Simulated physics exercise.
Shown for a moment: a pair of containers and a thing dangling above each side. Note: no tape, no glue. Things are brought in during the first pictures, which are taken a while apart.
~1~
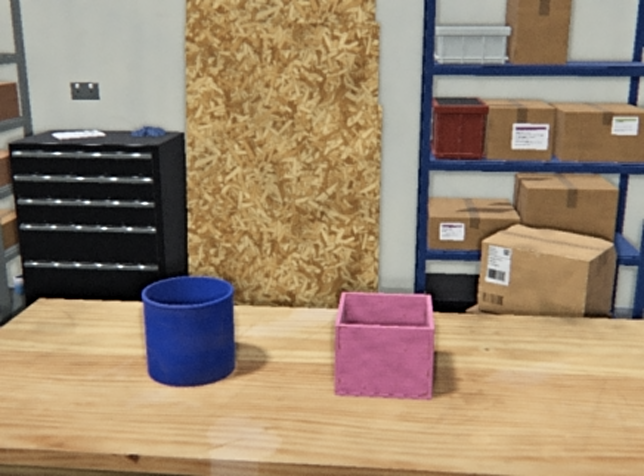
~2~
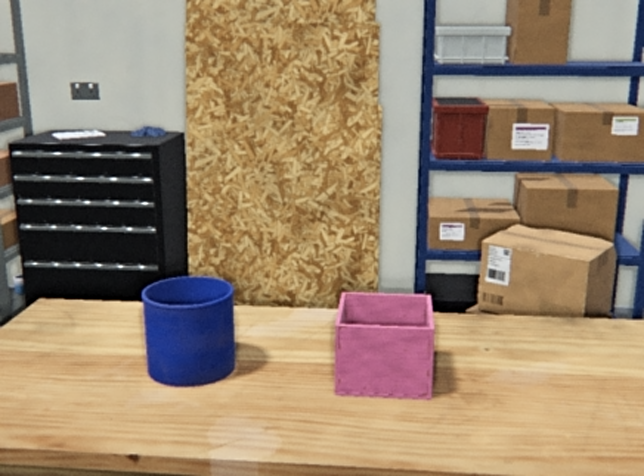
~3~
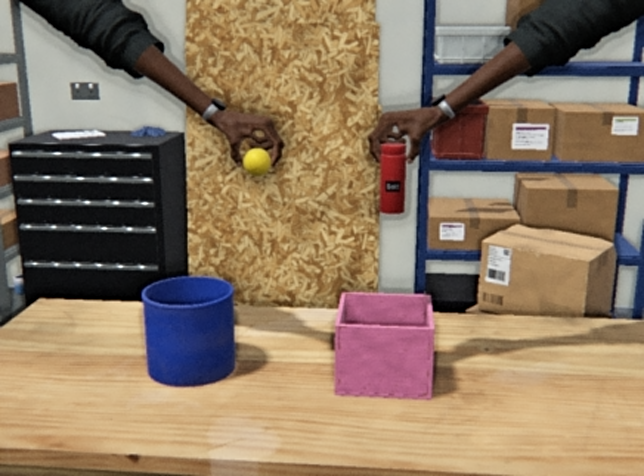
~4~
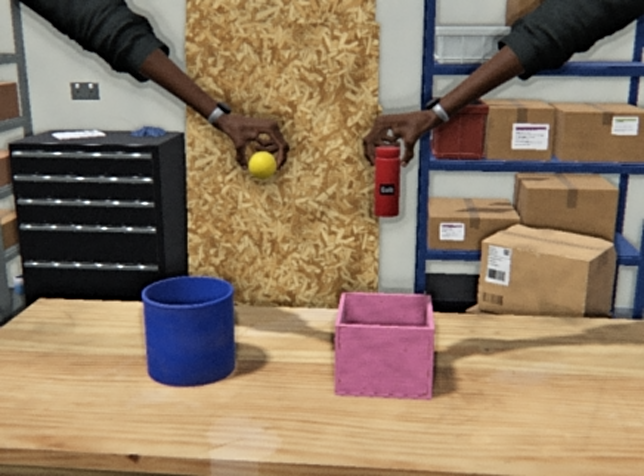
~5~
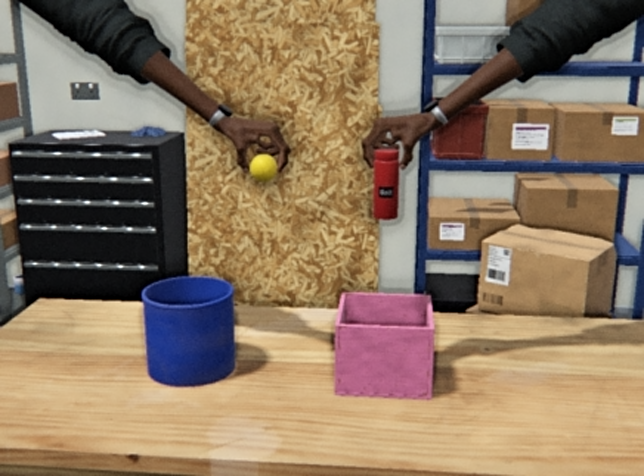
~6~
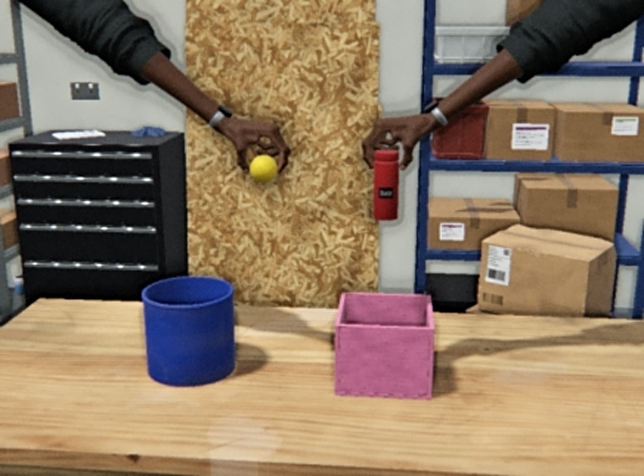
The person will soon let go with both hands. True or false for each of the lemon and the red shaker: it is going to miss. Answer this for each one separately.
Answers: Lemon, true; red shaker, false.
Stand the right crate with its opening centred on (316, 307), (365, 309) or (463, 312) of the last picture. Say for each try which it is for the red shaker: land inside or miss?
Try 1: It stays out. Try 2: It gets in. Try 3: It stays out.
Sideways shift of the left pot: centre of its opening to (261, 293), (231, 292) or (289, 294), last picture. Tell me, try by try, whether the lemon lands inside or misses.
The lemon: Makes it in; makes it in; makes it in.
Then, 0.20 s later than the last frame, lemon dropping near (265, 232); red shaker dropping near (385, 247).
When it is over, the lemon ends up outside, near (268, 360); the red shaker drops into the container, near (383, 344).
